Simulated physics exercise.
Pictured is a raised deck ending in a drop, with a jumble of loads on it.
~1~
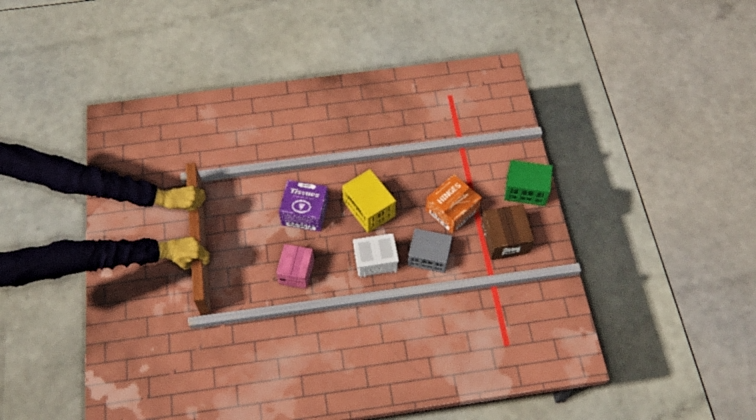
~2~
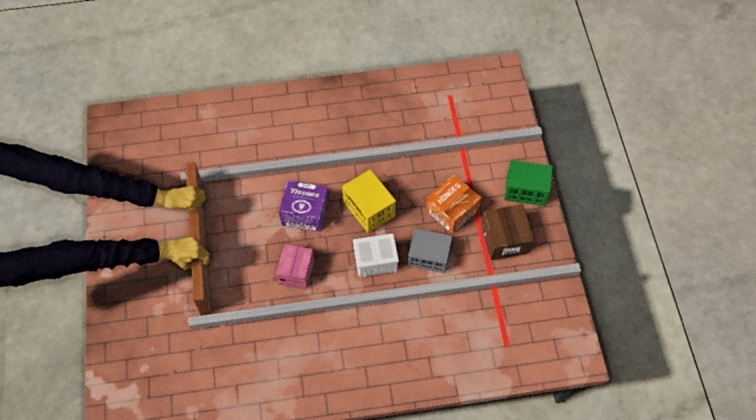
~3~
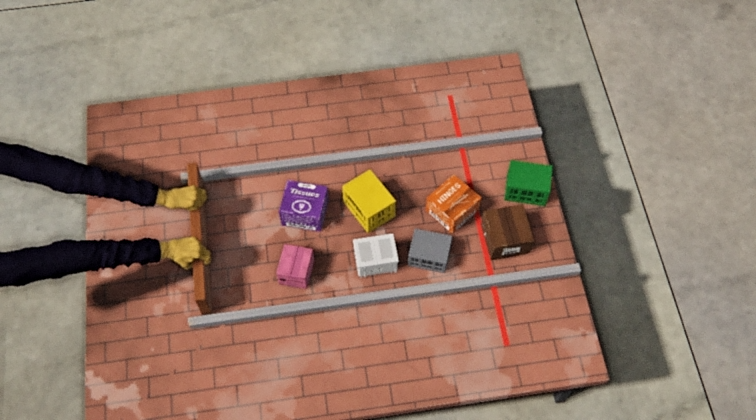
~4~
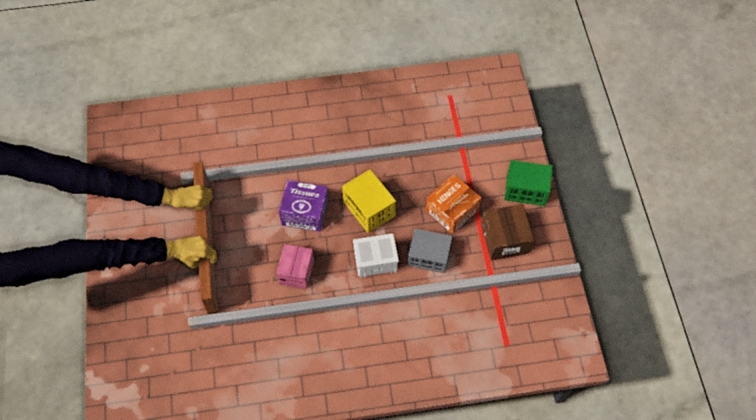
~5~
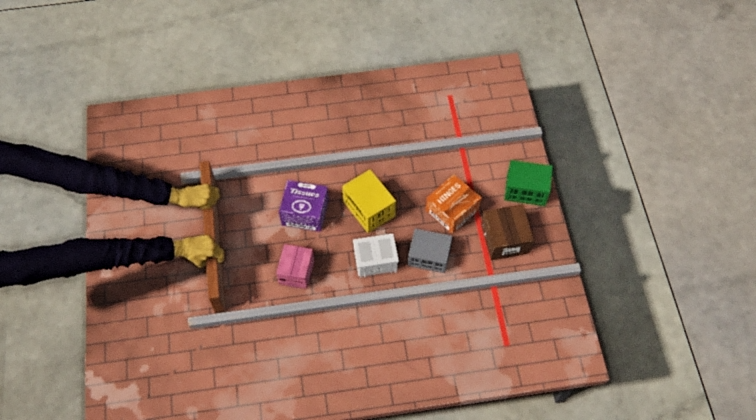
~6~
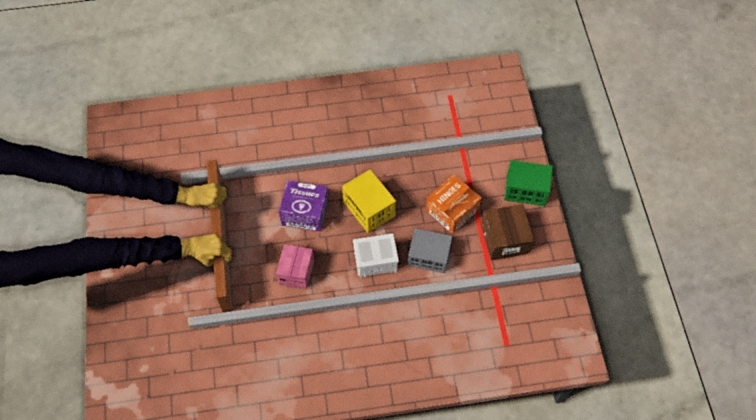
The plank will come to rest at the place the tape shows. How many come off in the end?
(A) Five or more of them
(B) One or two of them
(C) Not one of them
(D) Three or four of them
D, three or four of them.
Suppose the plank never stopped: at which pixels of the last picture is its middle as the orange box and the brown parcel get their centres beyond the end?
For the orange box, about (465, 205); for the brown parcel, about (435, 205).
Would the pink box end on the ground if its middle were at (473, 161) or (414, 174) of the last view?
Result for the pink box: It is still there at position one; it is still there at position two.
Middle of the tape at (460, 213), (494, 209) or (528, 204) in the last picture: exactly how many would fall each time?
Ground tally per try: 2 / 4 / 6.
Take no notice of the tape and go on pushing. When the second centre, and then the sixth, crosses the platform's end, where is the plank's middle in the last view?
I'd say close to (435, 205), then close to (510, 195).
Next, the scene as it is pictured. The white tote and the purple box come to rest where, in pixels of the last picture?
The white tote comes to rest at (533, 237), and the purple box comes to rest at (491, 176).
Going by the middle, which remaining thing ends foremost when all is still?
It would be the yellow crate.
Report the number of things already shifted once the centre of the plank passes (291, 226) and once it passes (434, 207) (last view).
Respectively 2 and 8.
A little later, none off yet; green crate at rest near (528, 183); brown parcel at rest near (507, 232); orange box at rest near (453, 204).
When it is over, the number that fall off is three or four; down, grey crate, orange box, brown parcel and green crate.
